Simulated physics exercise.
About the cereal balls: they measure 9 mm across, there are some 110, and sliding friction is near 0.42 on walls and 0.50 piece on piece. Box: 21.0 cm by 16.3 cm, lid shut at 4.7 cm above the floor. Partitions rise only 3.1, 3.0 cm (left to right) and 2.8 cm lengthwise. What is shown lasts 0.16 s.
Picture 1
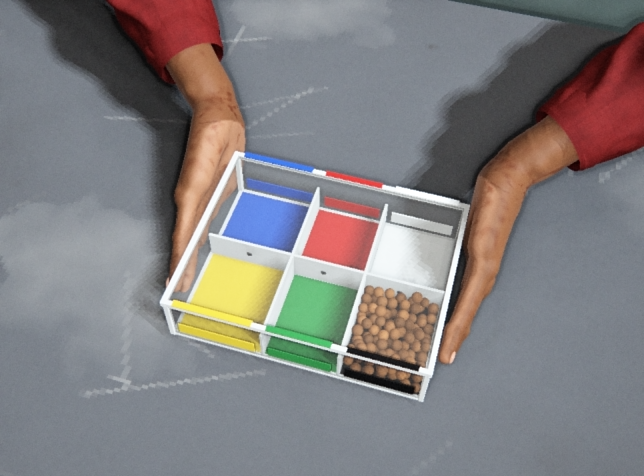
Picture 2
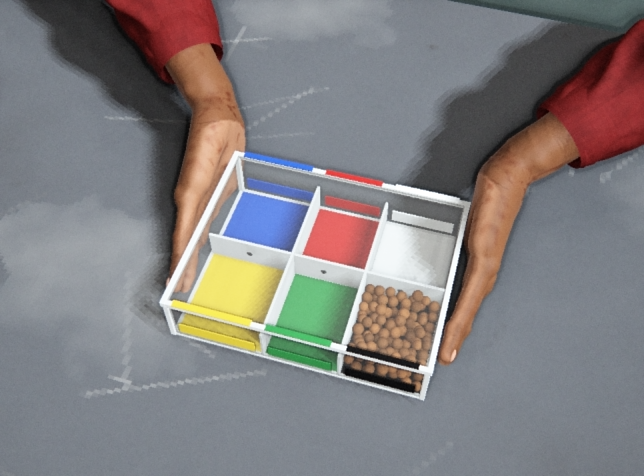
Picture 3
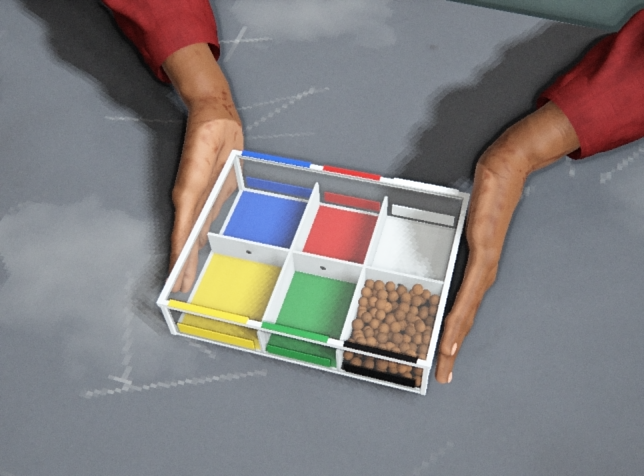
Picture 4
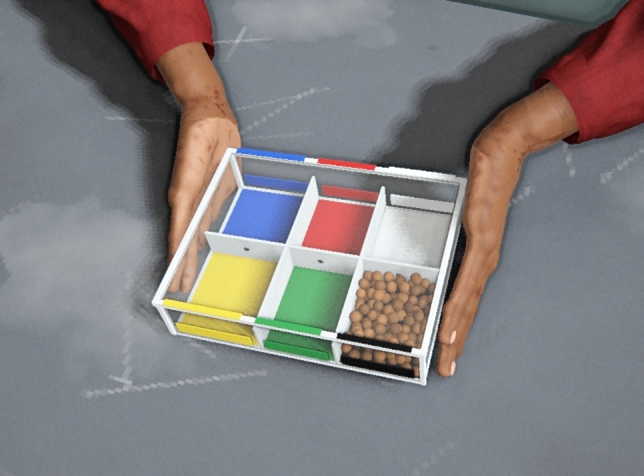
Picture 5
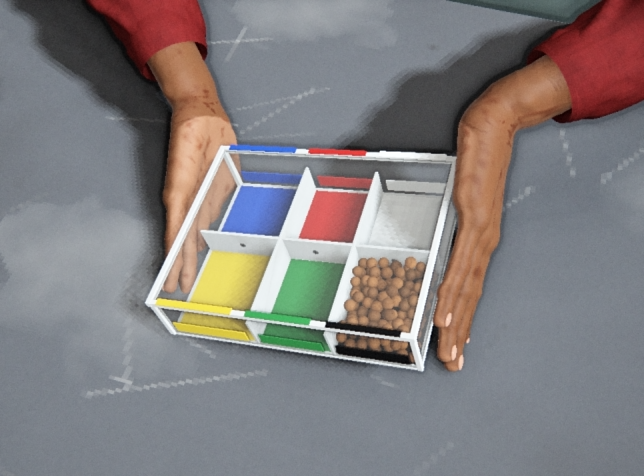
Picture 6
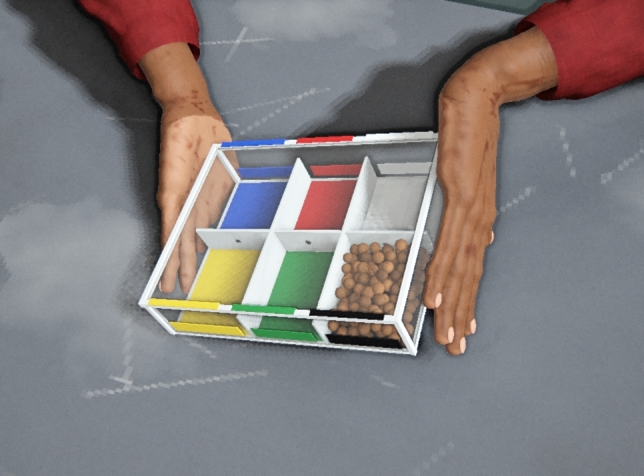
Clear six-compartment box with brown balls in the black-marked section slowly tilting between two red-sleeved hands, its right side rising.
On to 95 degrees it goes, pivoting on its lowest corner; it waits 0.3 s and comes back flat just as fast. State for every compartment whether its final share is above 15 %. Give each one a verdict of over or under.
As I see it, red: It'll probably finish at or short of fifteen percent of the pieces; blue: It'll probably finish at or short of fifteen percent of the pieces; green: It'll probably finish at or short of fifteen percent of the pieces; yellow: It'll probably finish past fifteen percent of the pieces; white: It'll probably finish at or short of fifteen percent of the pieces; black: It'll probably finish past fifteen percent of the pieces.
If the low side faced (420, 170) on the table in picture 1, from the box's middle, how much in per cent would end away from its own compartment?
My guess is roughly 35 percent.
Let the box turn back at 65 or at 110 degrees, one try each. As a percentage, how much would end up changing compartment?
First try: Around 35 %; second try: Around 55 %.
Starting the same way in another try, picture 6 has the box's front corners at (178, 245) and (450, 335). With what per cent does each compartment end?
Result - red: 0 %; blue: 0 %; green: 0 %; yellow: 0 %; white: 60 %; black: 40 %.
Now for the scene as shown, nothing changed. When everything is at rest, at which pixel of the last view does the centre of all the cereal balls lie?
In the last view, approximately (357, 341).
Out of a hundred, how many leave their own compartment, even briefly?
Around 35 in a hundred.
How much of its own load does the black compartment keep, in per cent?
That comes out at about 70 percent.
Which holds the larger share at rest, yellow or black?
The black one.
Then, 0.57 s after the last picture, tilt 95 degrees; green 5 %, yellow 25 %, black 70 %.
Then, 0.95 s after the last picture, tilt 56 degrees; yellow 30 %, black 70 %.
Then, 1.42 s after the last picture, tilt 0 degrees; green 5 %, yellow 30 %, black 65 %.
In the end, red 0 %, blue 0 %, green 5 %, yellow 30 %, white 0 %, black 65 %.
